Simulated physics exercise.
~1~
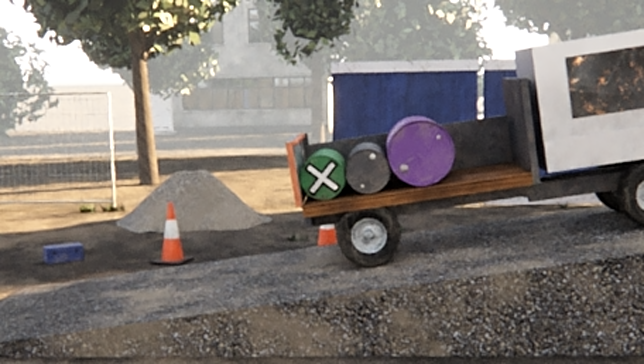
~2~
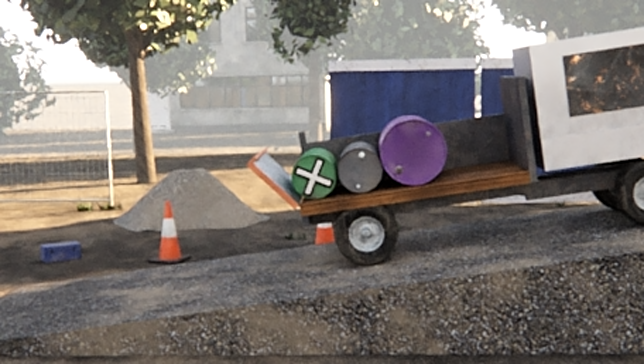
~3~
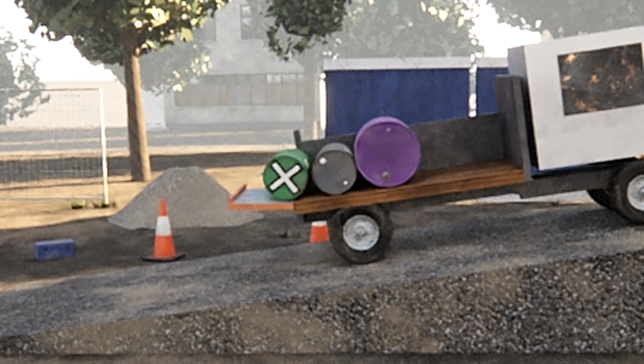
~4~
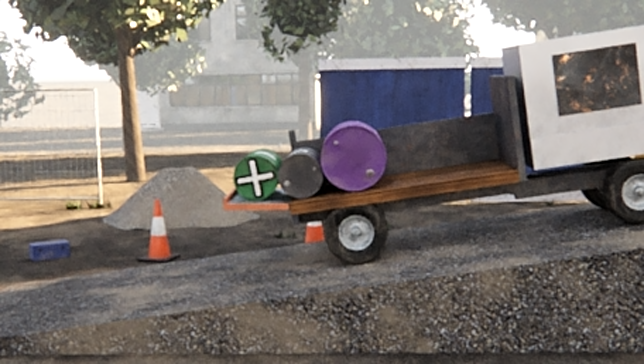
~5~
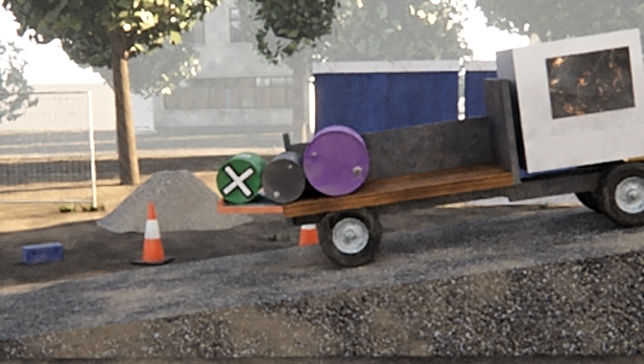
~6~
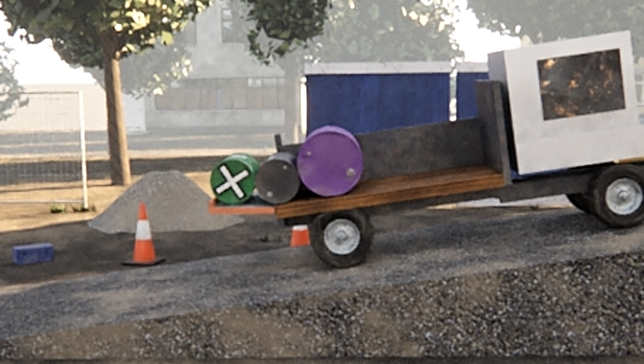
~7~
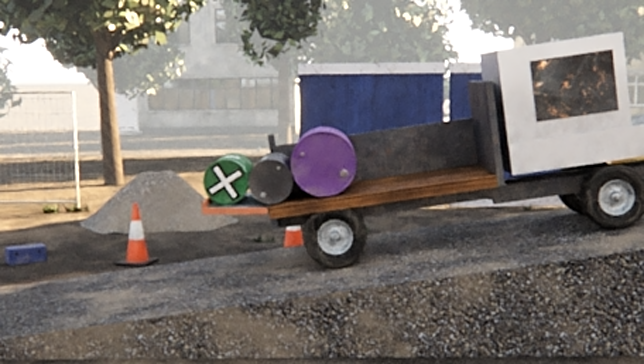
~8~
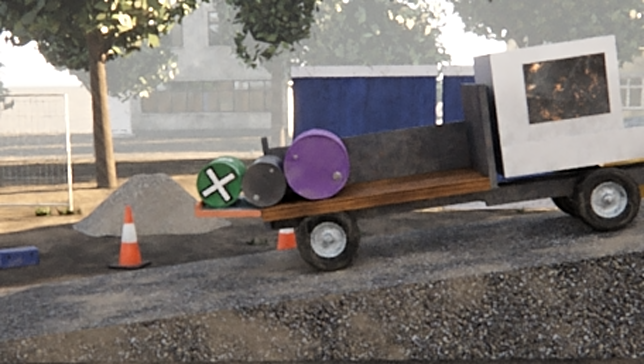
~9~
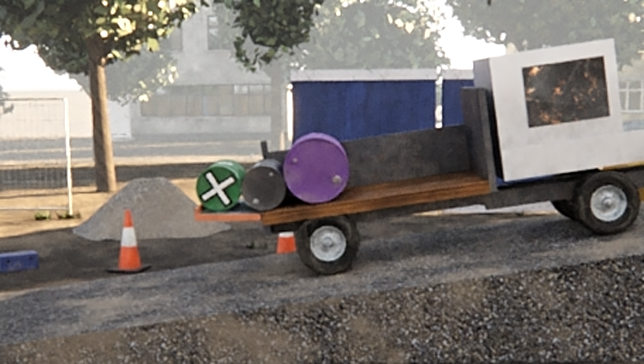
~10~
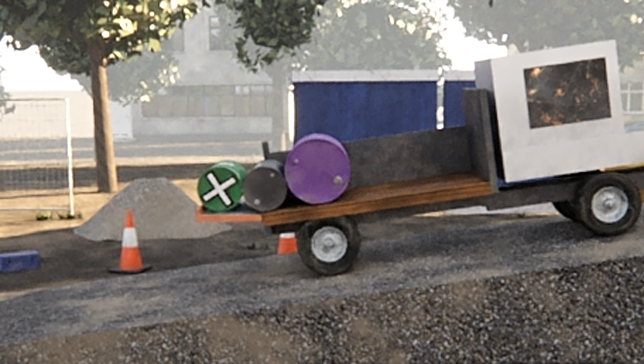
Three drums rolling left down a sloping truck bed as the tailgate drops, the green one stopping on it, none falling off.
